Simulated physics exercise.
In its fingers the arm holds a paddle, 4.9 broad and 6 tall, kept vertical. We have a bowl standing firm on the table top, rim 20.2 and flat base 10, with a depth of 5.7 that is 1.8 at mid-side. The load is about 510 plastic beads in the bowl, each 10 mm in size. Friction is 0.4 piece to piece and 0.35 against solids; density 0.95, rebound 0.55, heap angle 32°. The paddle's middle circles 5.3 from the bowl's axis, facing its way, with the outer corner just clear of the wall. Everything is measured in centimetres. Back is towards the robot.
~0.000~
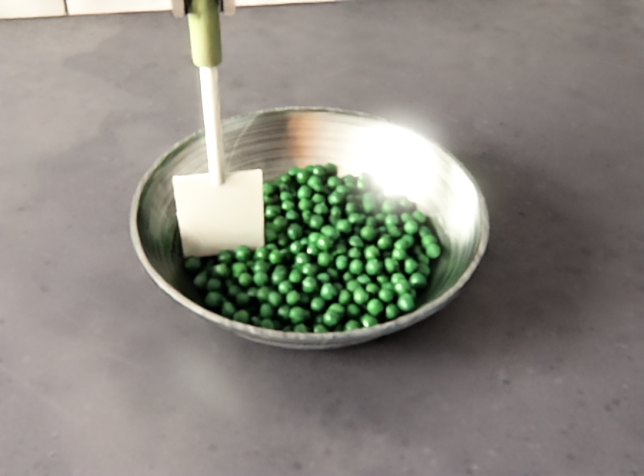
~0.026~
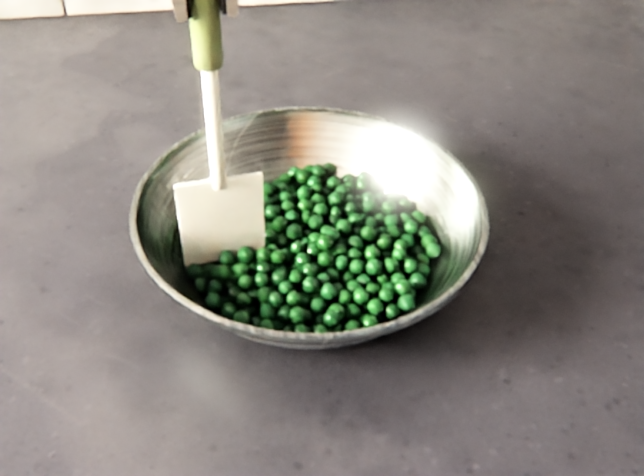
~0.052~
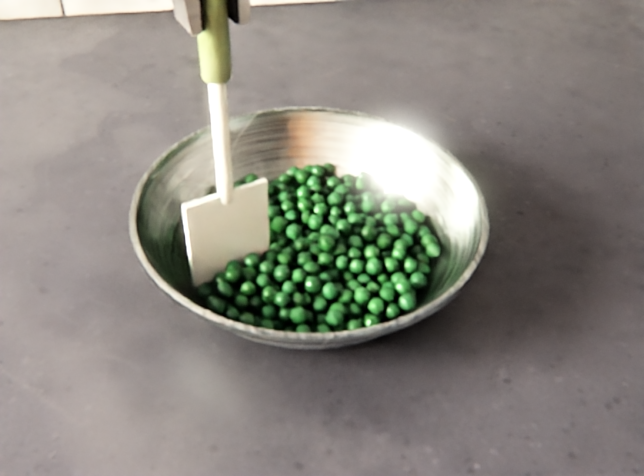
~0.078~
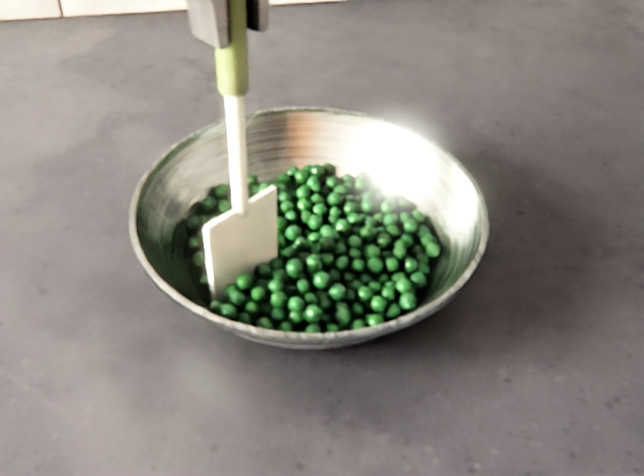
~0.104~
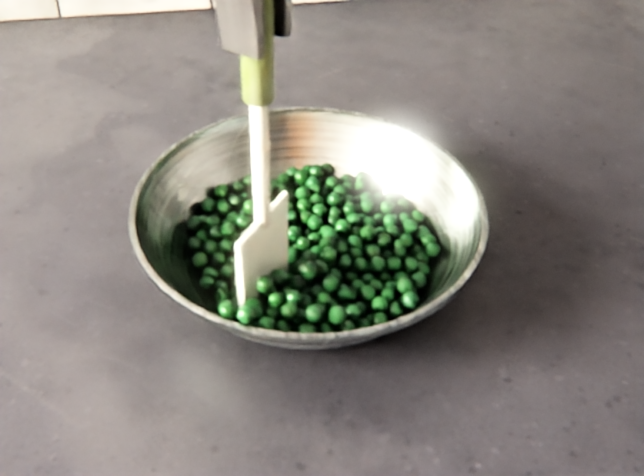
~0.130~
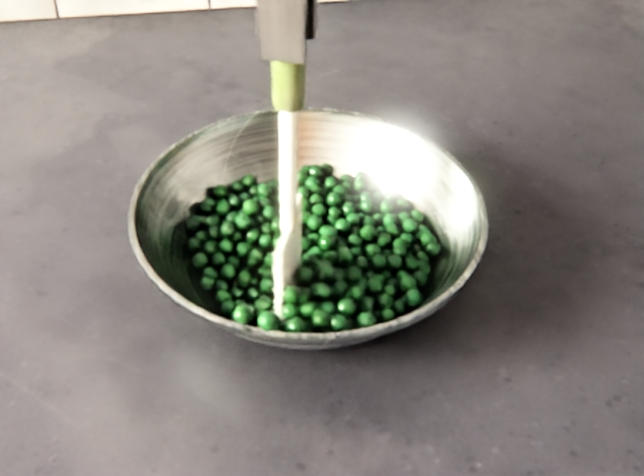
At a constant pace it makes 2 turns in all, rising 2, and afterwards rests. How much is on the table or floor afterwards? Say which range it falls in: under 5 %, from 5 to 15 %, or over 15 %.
It falls from 5 to 15 %.
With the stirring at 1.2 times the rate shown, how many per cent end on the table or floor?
Roughly 15 per cent.
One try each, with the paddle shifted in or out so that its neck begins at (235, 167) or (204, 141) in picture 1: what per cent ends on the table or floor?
10 and 0 per cent.
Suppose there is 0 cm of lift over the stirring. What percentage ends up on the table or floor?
Around 30 percent of it.
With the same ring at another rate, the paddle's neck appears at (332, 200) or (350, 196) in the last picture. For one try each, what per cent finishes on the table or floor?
Some 20 and 20 per cent.
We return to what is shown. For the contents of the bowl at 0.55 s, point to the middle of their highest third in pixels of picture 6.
Centre of upper third: Approx. (252, 212) px.
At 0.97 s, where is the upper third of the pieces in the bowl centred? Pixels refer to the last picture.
About (307, 233).
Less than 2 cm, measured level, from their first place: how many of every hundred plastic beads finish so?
Near 55 % of the pieces.
After 0.55 s, 323° round, highest piece 7 above the table; 466 in the bowl, 40 on the table or floor, 8 in flight or on the tool.
After 0.97 s, 220° round, highest piece 4 above the table; 461 in the bowl, 53 on the table or floor.
After 1.38 s, 0° round, highest piece 4 above the table; 461 in the bowl, 53 on the table or floor.
After 2.08 s, 0° round, highest piece 4 above the table; 461 in the bowl, 53 on the table or floor.
In the end, 461 in the bowl, 53 on the table or floor. That is 10 % on the table or floor.
